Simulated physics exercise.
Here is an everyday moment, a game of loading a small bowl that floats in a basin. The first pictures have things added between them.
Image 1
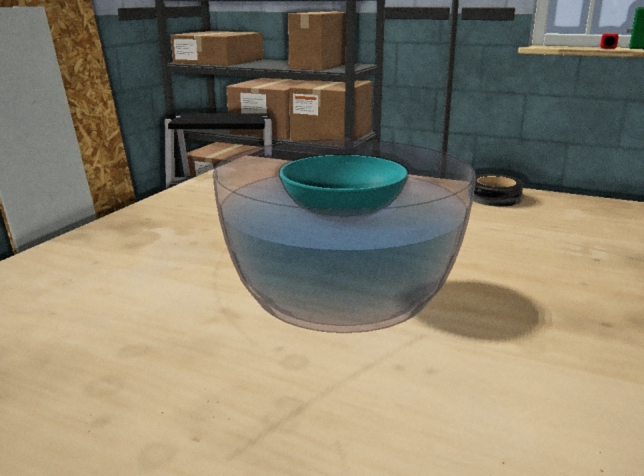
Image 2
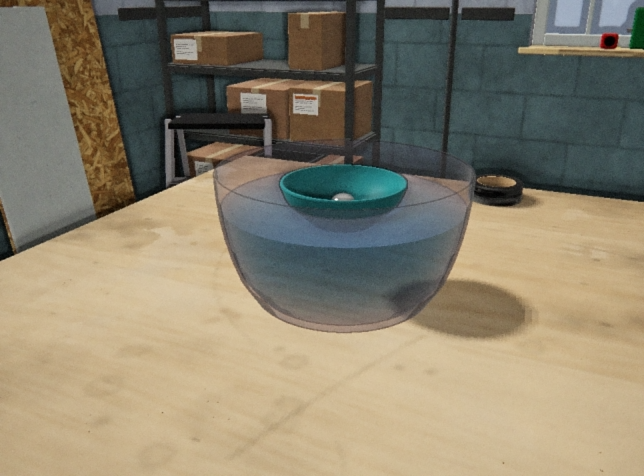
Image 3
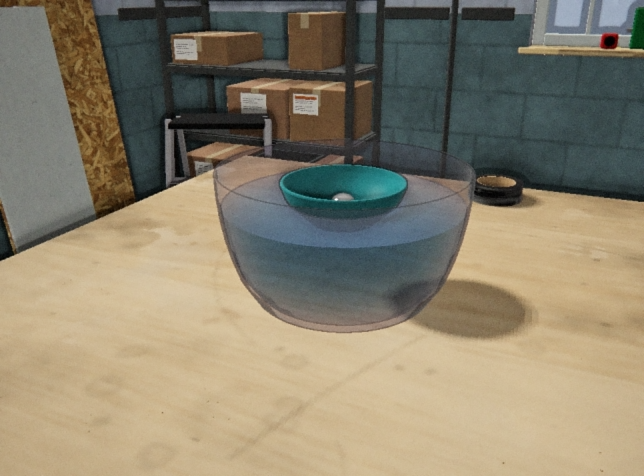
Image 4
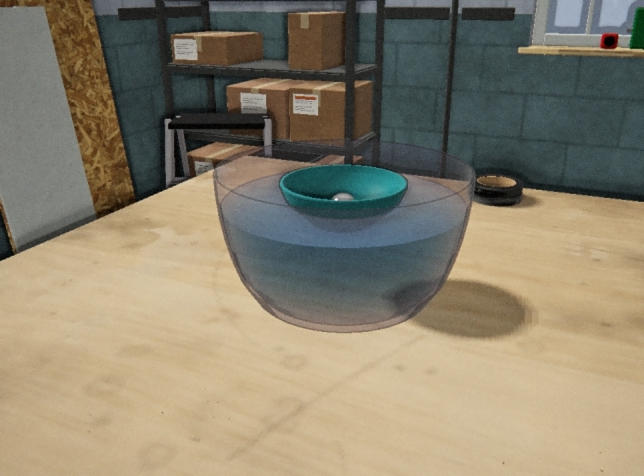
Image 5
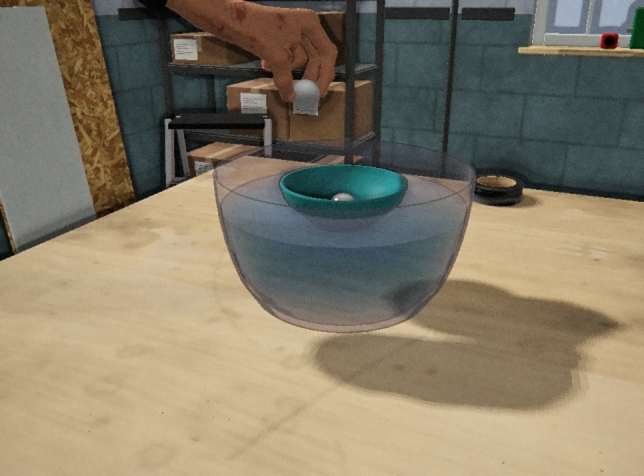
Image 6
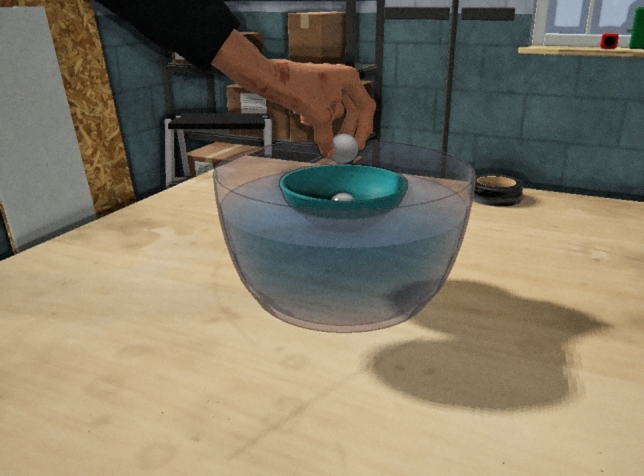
Small teal bowl floating in a clear basin of water, first empty, then holding one ball as a hand lowers another above it.
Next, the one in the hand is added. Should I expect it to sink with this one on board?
No, it stays up.
Next, the steel ball is in and the small bowl dips.
After that, it steadies; about a fifth of its side above the surface.
Finally, the small bowl floats; about a fifth of its side above the surface.
